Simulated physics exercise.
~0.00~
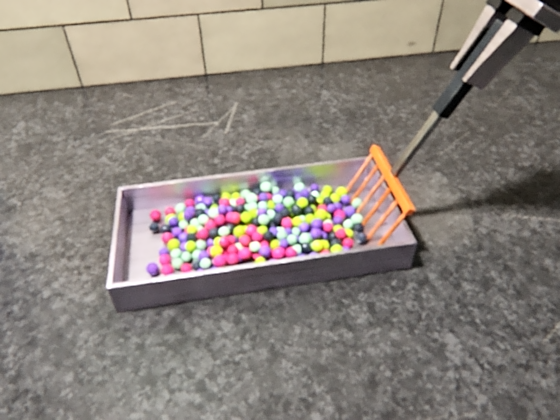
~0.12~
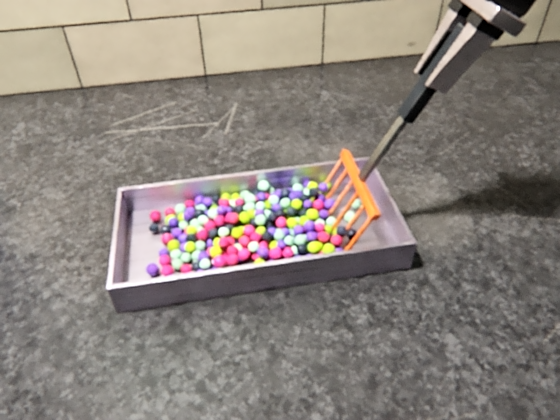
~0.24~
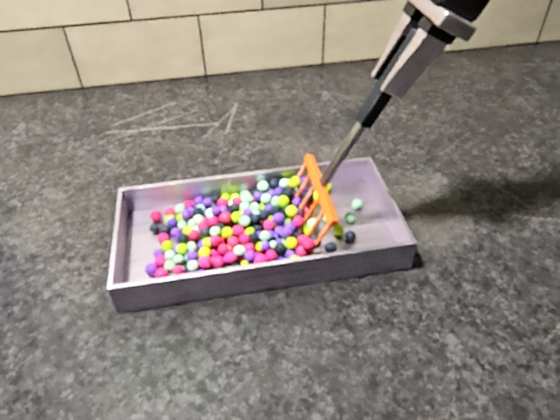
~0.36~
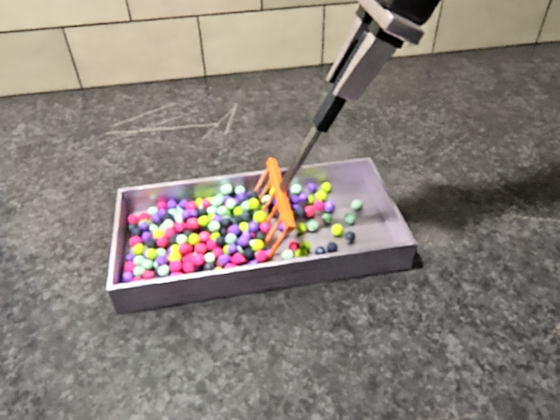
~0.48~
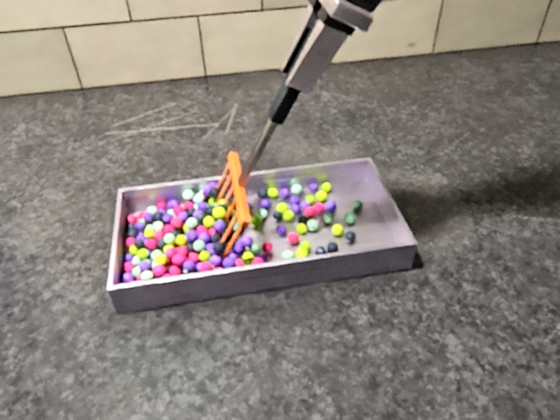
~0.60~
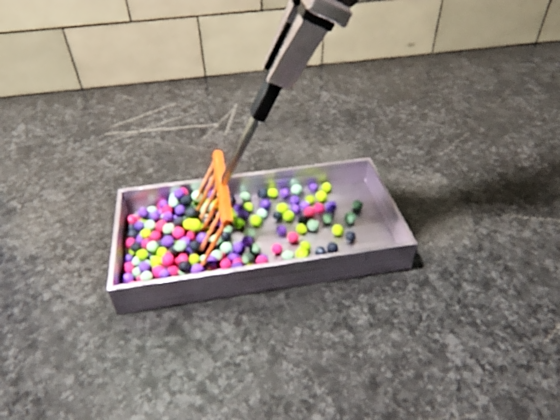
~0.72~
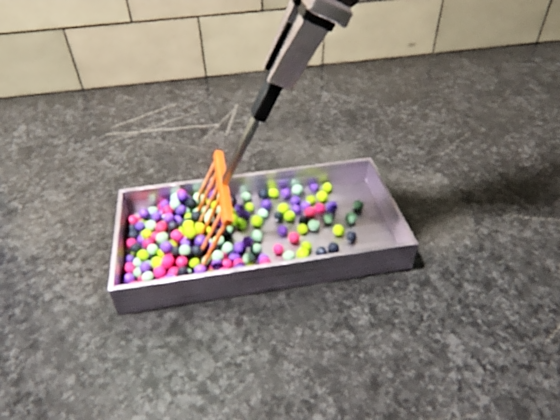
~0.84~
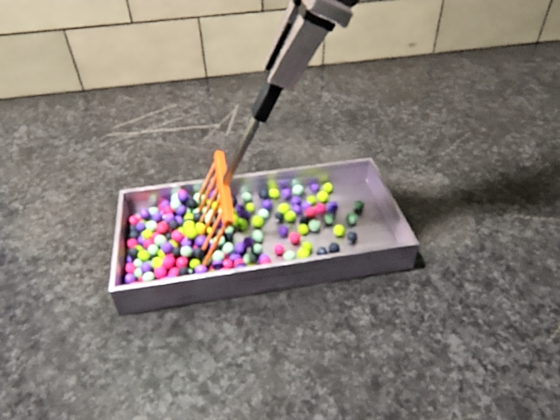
In this clip, a robot arm draws an orange rake leftward through colourful round sweets in a shallow tray on a dark speckled surface, bunching many toward the left while others slip behind, then stops with the rake still among them and the sweets inside the tray.
